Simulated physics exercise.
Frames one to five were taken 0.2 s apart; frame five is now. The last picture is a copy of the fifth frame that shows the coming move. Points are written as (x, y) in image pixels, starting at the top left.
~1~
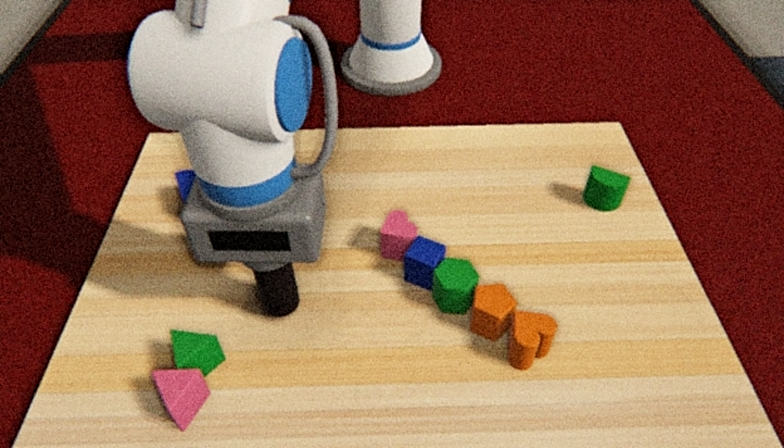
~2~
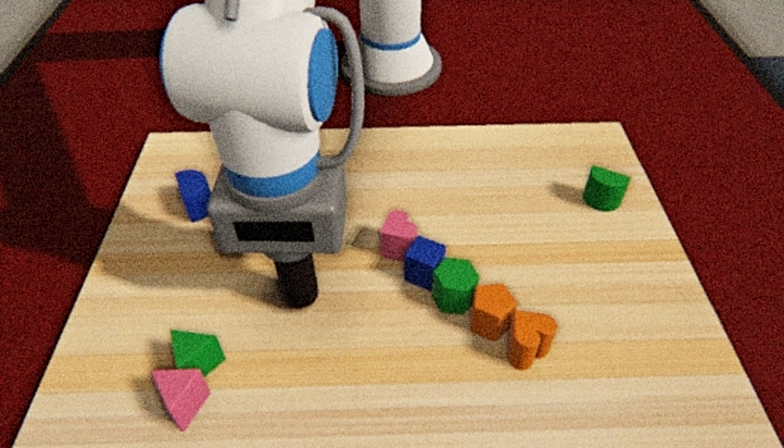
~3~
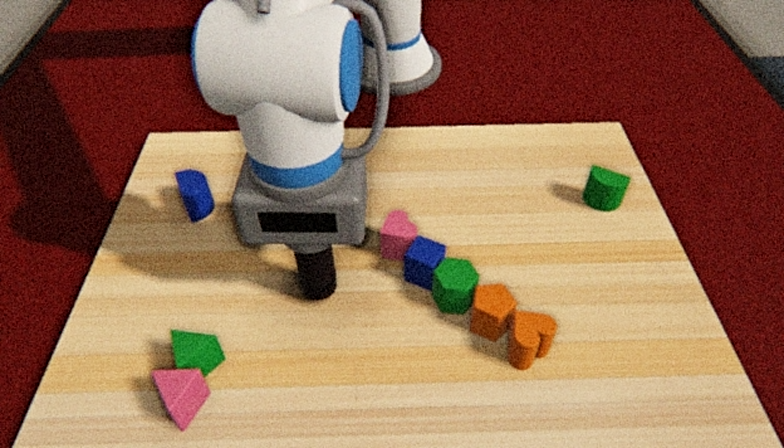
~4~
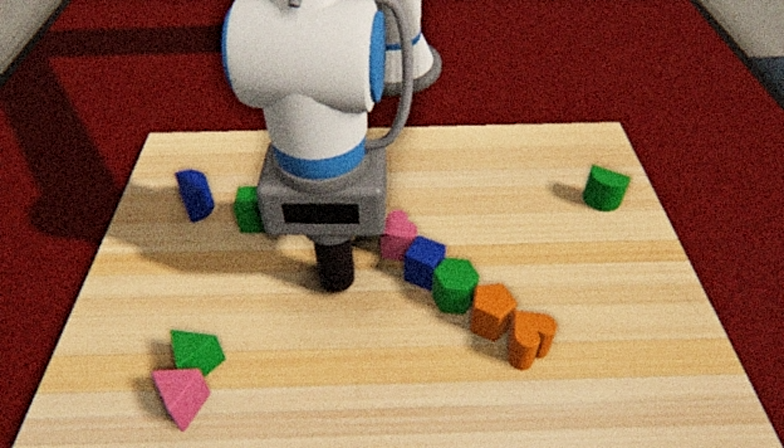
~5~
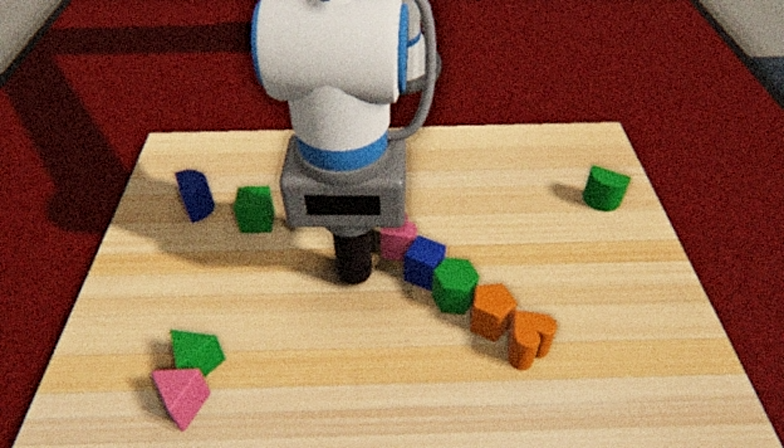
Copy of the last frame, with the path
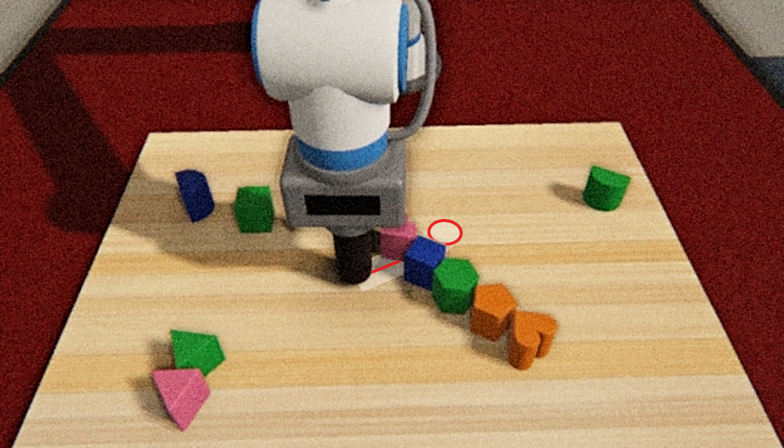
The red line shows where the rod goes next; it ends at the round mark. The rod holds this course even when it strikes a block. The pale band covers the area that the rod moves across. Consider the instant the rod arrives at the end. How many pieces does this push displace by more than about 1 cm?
Moved: 2.
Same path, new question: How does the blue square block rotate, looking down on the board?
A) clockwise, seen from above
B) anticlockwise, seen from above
Option A.
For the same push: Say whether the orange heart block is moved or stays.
Stays where it is.
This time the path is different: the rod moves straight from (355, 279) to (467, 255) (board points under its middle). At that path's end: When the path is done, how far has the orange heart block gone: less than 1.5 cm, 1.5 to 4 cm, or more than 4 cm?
My answer is that it shifts under 1.5 cm.
The drawn path runs from (355, 279) over (406, 259) to (445, 232).
What follows on the original path. One third of the way, rod (390, 258); pink heart block (407, 219).
Two thirds of the way, rod (423, 244); pink heart block (429, 203), turned 15° anticlockwise; blue square block (445, 247), turned 45° clockwise; green hexagonal block (461, 275), turned 15° clockwise.
At the end, rod (446, 225); pink heart block (443, 185), turned 35° anticlockwise; blue square block (446, 246), turned 50° clockwise; green hexagonal block (461, 275), turned 15° clockwise; orange heart block not moved.
